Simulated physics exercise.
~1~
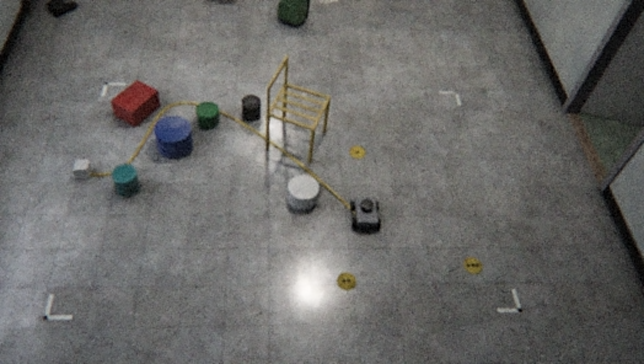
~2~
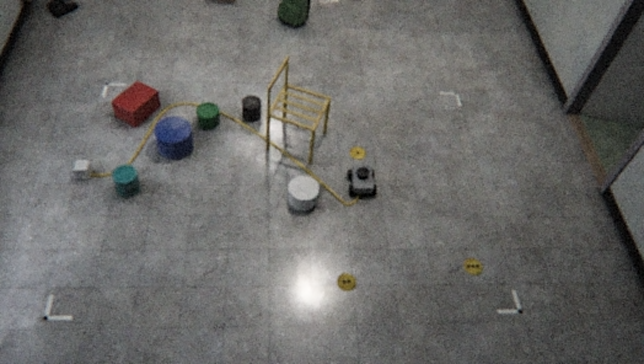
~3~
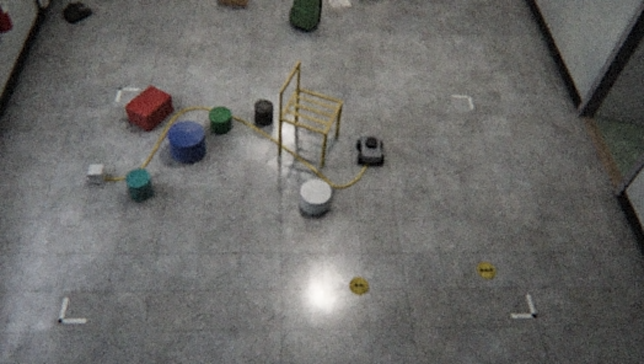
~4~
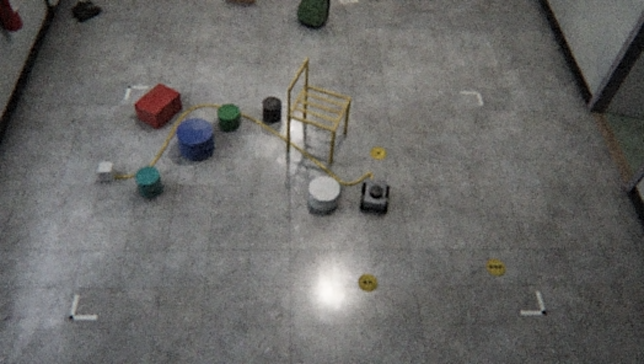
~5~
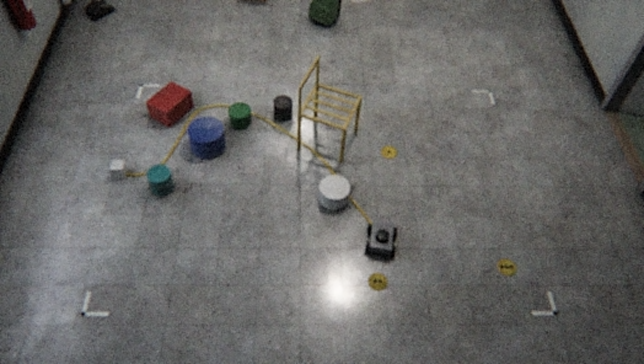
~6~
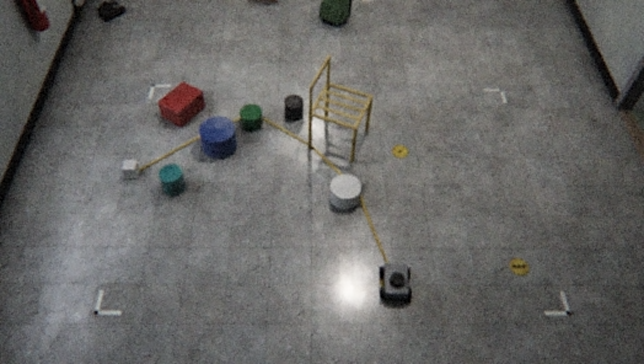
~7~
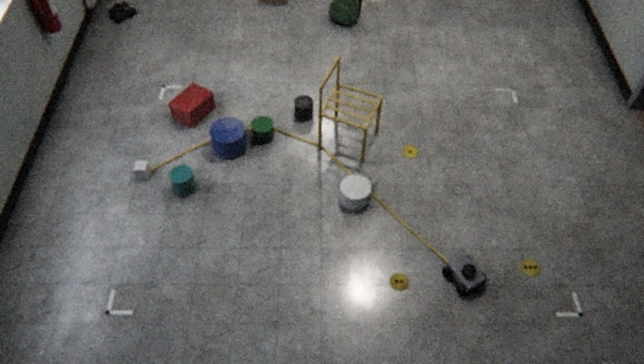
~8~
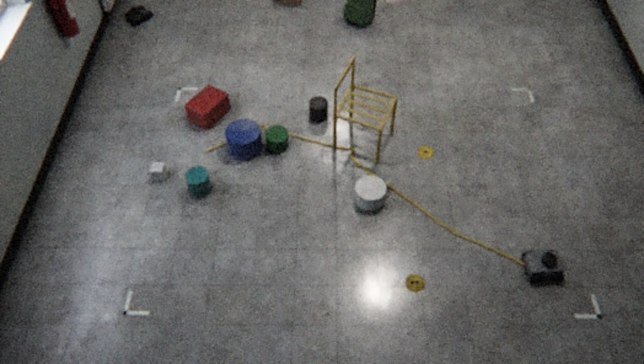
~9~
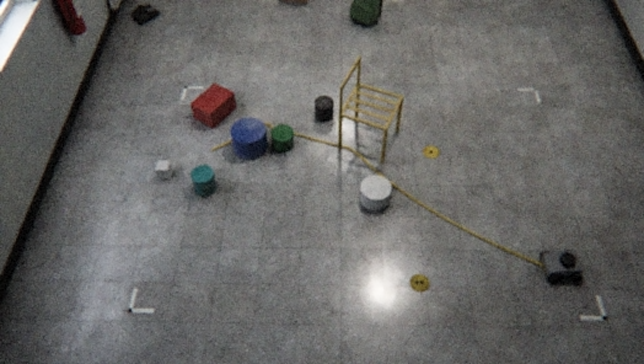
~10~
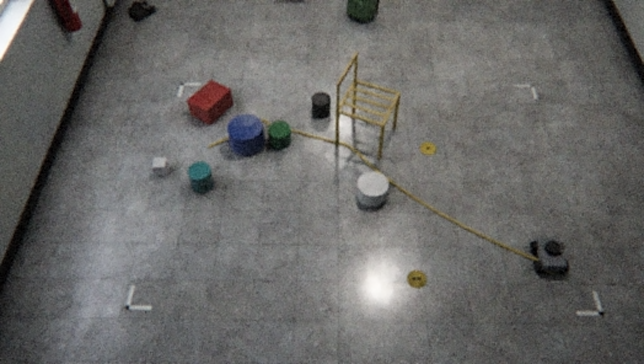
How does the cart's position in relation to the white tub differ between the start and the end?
At the start the cart is just to the right of the white tub and slightly below it. By the end it is much farther off to the lower right, close to the white corner mark on the floor.
